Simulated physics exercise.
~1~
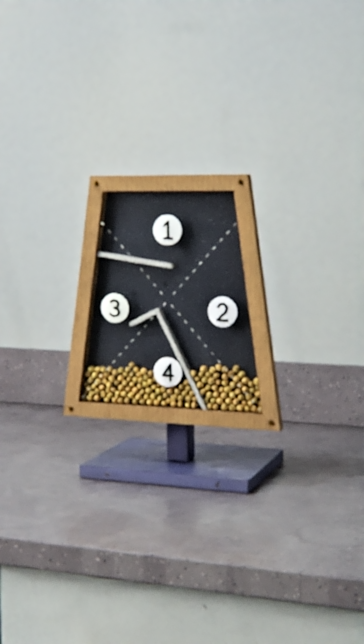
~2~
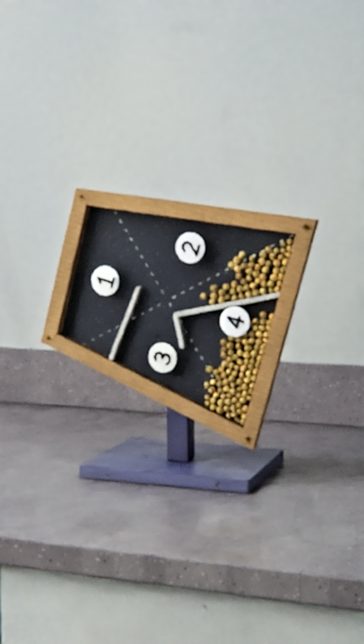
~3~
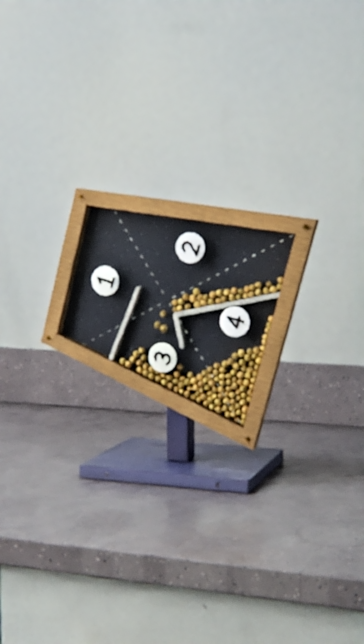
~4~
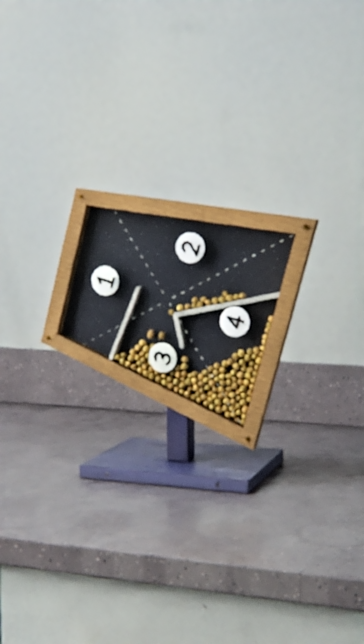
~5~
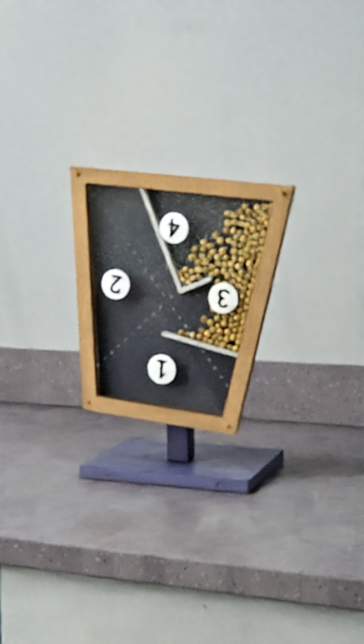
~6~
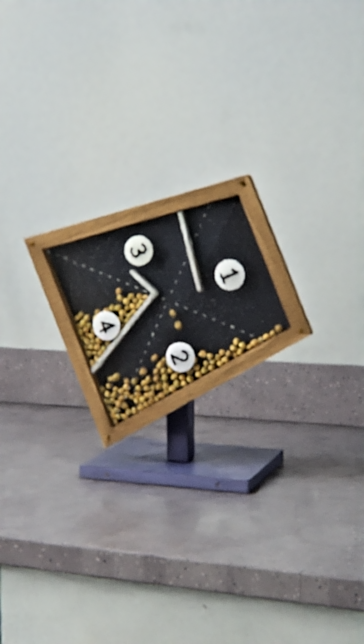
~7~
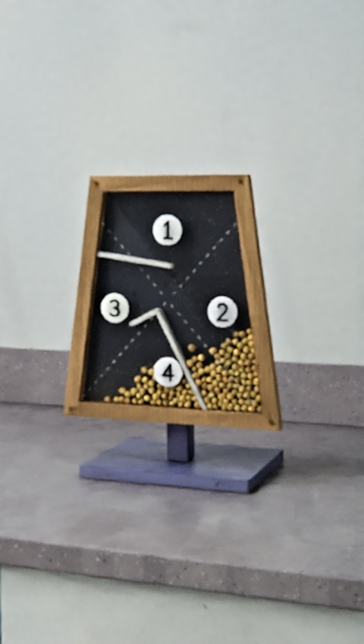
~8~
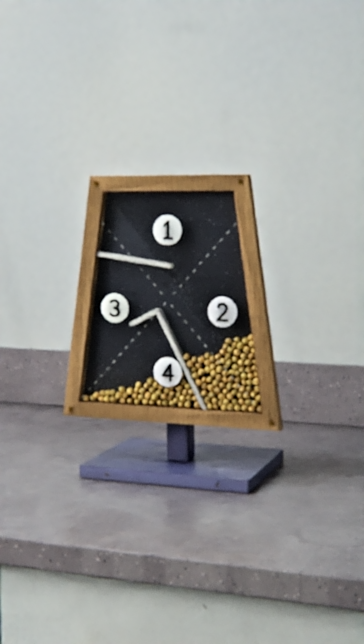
In this clip, a wood-framed sorter holding small tan beads turns anticlockwise on a stand, pauses tilted while the beads spill past its inner bars, then turns on until upright again, the beads settling along the bottom, heaped toward the right.
